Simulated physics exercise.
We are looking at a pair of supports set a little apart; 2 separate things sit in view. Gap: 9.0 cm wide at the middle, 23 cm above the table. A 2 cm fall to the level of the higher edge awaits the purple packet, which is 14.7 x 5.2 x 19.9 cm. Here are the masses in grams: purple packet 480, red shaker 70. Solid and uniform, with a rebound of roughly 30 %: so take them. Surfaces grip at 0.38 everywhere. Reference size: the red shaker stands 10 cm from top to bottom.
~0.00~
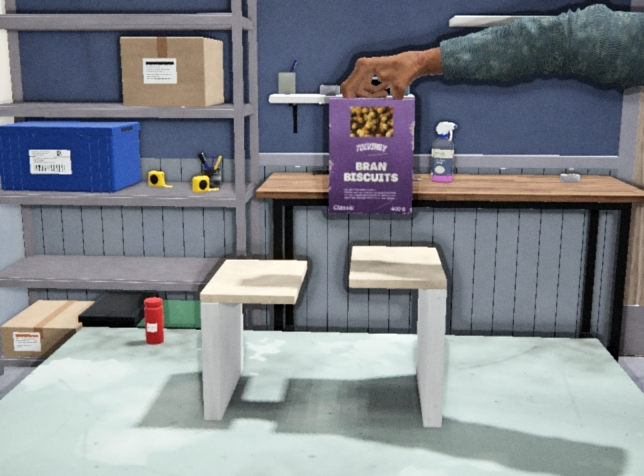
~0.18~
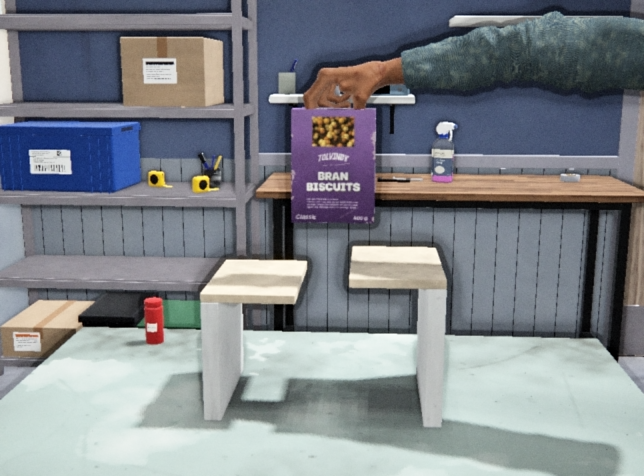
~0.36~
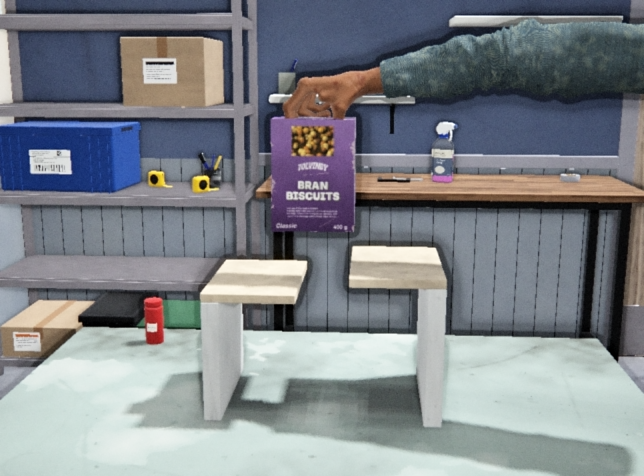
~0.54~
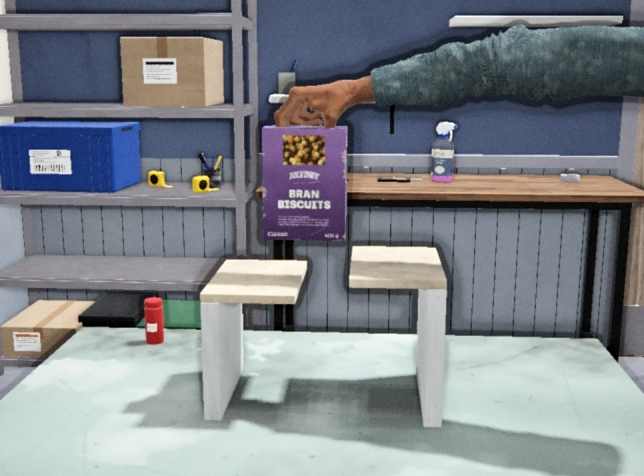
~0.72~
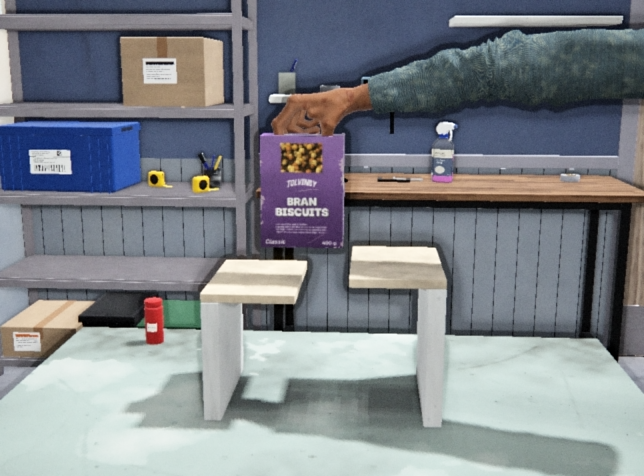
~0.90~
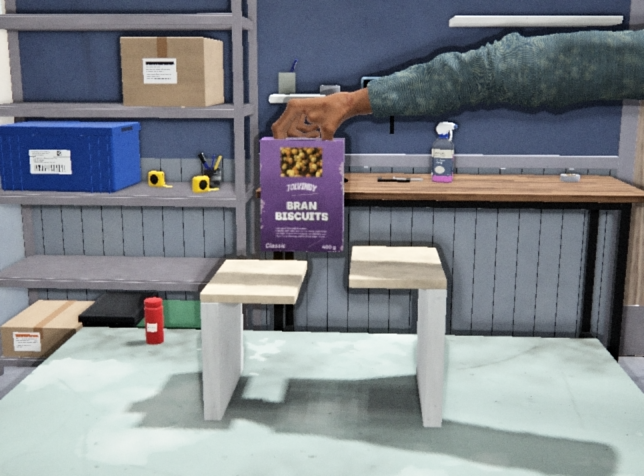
A hand carries a purple biscuit packet left and slightly down above two separate supports.
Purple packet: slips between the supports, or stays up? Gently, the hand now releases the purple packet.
It is left up high.
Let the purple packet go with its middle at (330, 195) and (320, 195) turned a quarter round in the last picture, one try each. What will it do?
Try one: It gets stuck; try two: It falls through.
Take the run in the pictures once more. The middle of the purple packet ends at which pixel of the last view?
Near (323, 228).
Around 1.10 s, purple packet shifted 5 cm near (303, 222).
Around 1.30 s, purple packet at 6° to upright near (308, 223).
Around 1.50 s, purple packet at 28° to upright near (323, 227).
Finally (1.9 s), not toppled but over 4 cm from the start, purple packet; red shaker still in place (within 4 cm). Final places as that camera would see them, purple packet near (324, 227). The packet is caught.
